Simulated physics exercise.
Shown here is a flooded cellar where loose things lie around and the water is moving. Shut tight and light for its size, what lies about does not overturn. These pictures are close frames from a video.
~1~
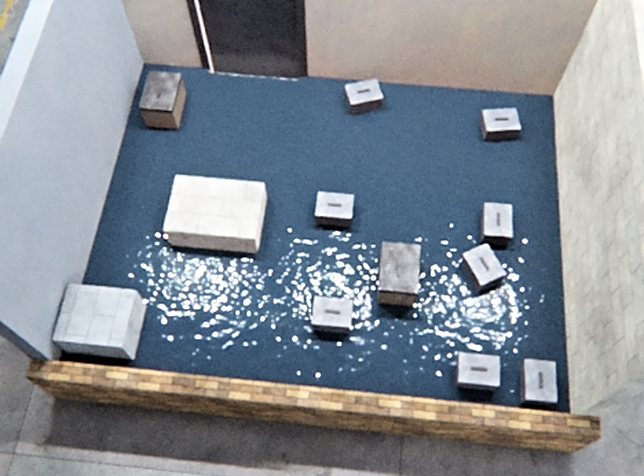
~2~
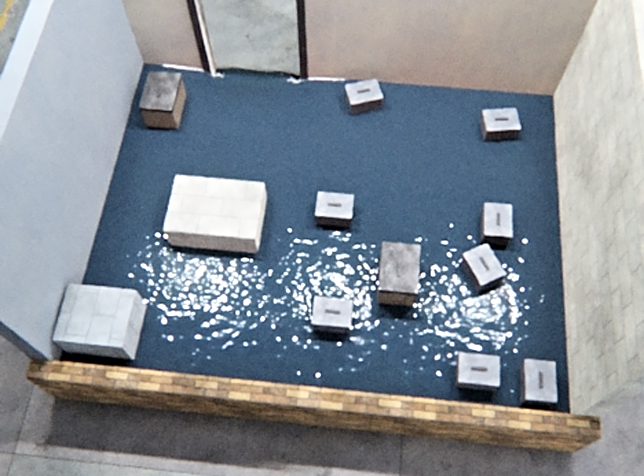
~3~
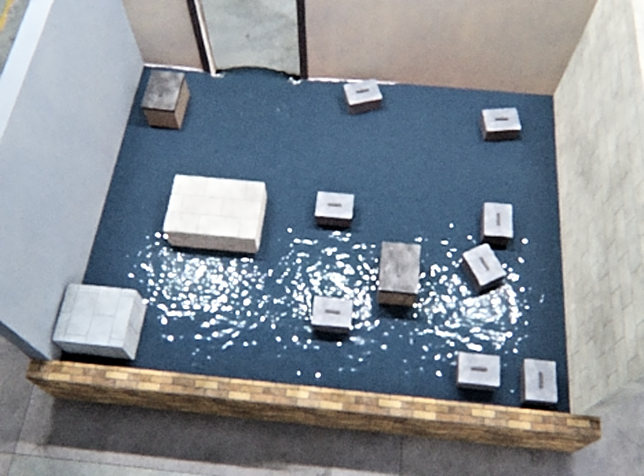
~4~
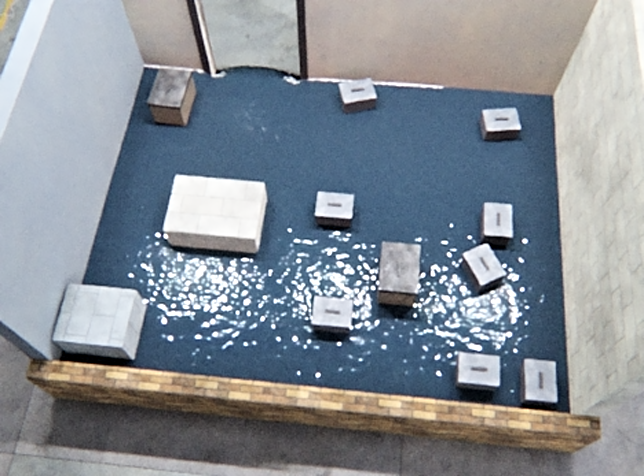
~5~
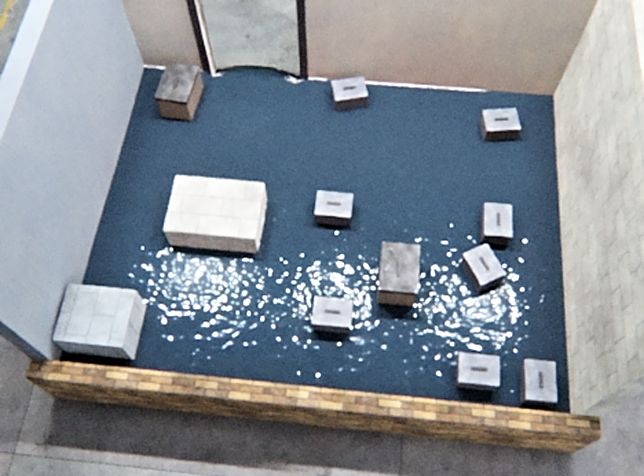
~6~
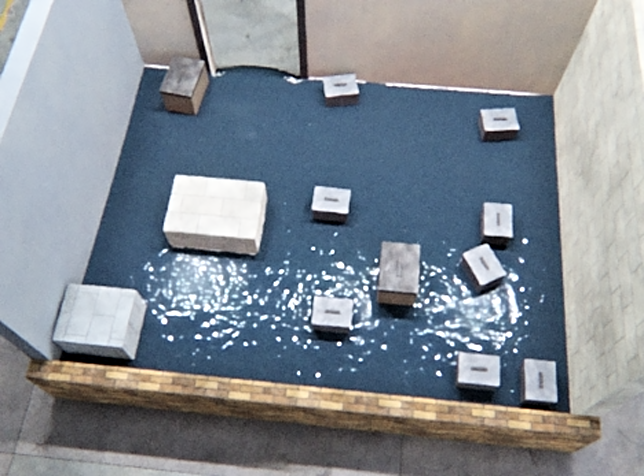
A door opens, and a brown chest drifts right, then a grey tote left, across floodwater.
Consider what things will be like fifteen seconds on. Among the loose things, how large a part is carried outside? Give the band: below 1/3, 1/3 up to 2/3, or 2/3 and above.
It will most likely fall short of one third.
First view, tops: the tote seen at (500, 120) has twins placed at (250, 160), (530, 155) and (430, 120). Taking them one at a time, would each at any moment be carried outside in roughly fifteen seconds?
Copy one leaves the room, copy two never leaves, copy three leaves the room.
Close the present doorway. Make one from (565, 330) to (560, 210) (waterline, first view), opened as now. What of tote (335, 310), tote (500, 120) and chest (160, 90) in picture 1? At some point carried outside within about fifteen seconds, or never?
Going through them in turn: Escaped; escaped; remains behind.
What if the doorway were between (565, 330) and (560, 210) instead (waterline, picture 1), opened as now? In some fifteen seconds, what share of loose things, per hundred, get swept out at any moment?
Share reached: 80 %.
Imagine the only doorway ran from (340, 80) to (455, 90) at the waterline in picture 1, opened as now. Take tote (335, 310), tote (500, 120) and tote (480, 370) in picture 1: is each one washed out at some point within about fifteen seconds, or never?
Taken in turn, the first item is held back, the second is flushed away and the last is held back.
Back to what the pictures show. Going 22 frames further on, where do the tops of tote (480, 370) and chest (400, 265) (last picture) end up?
Roughly (458, 354) for one and (361, 202) for the other.
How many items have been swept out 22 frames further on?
The answer here is 3.
A moment on, 0 of 10 are out; 10 afloat.
Next, 2 of 10 are out; 8 afloat.
Later, 3 of 10 are out; 7 afloat.
In the end, 3 of 10 are out; 7 afloat.
